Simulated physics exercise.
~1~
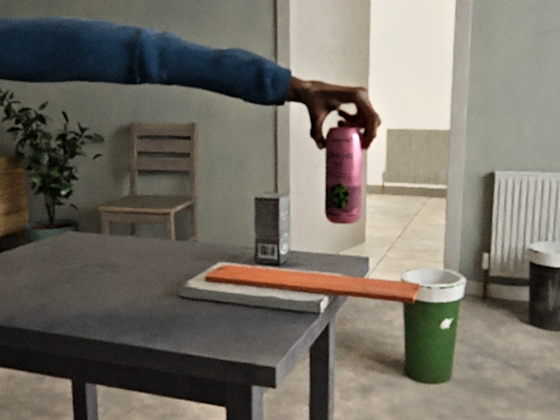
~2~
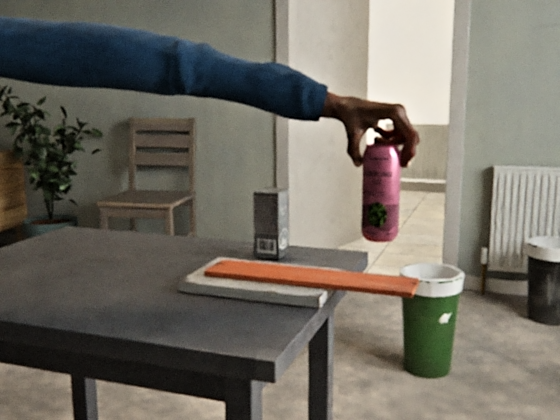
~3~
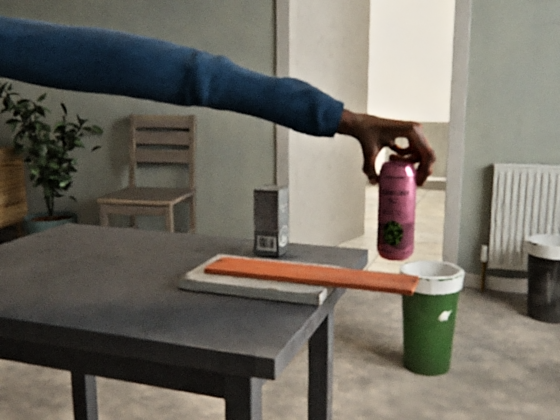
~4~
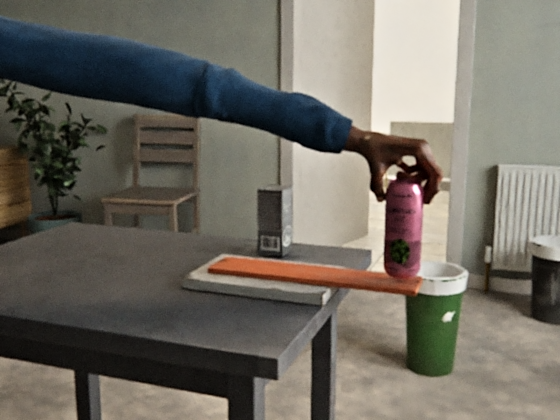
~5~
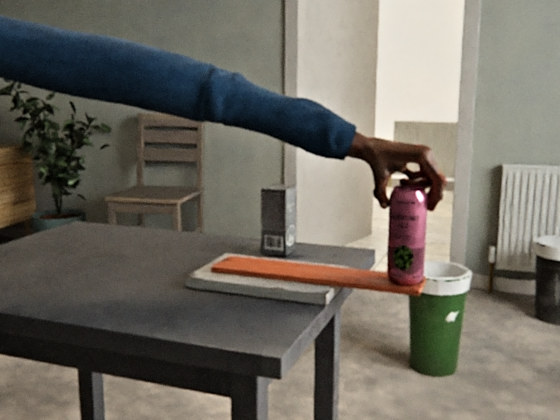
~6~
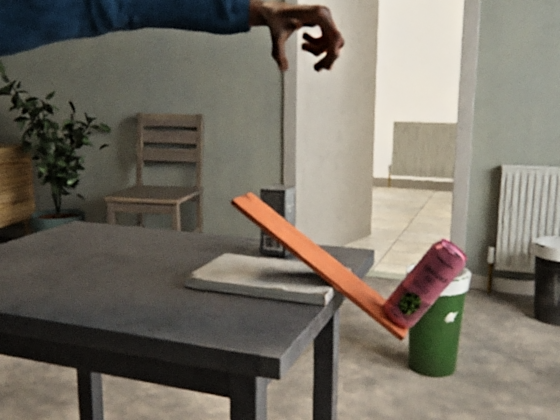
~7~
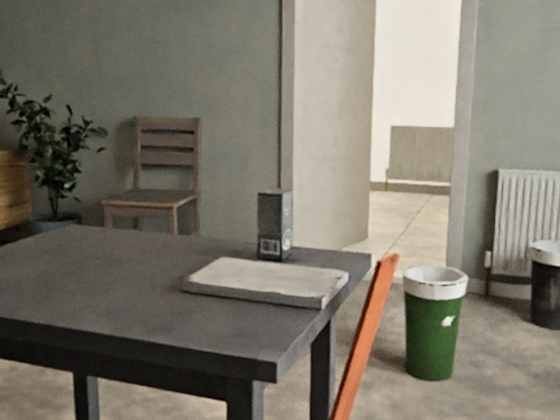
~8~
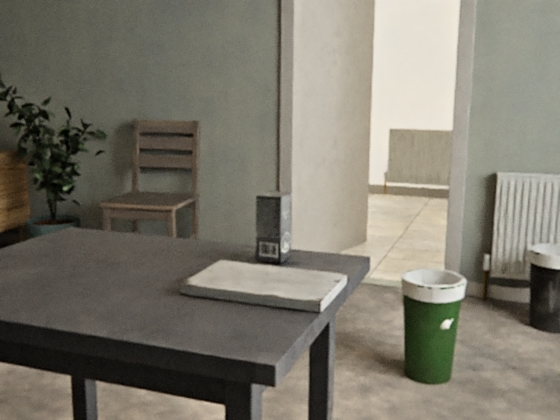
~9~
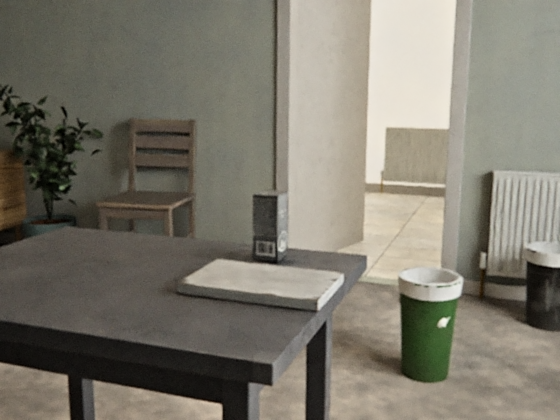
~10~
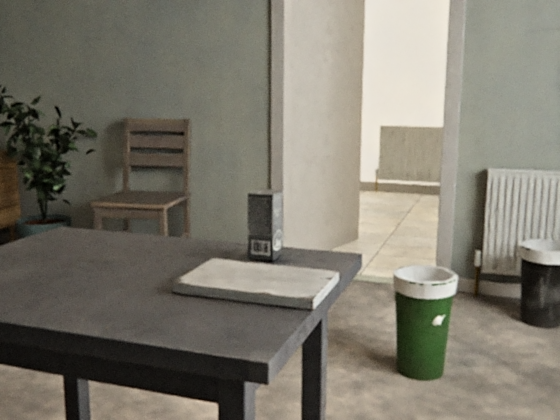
Pink can lowered by a hand onto an orange plank's overhanging end, tipping it off the table, leaving slab and carton behind.
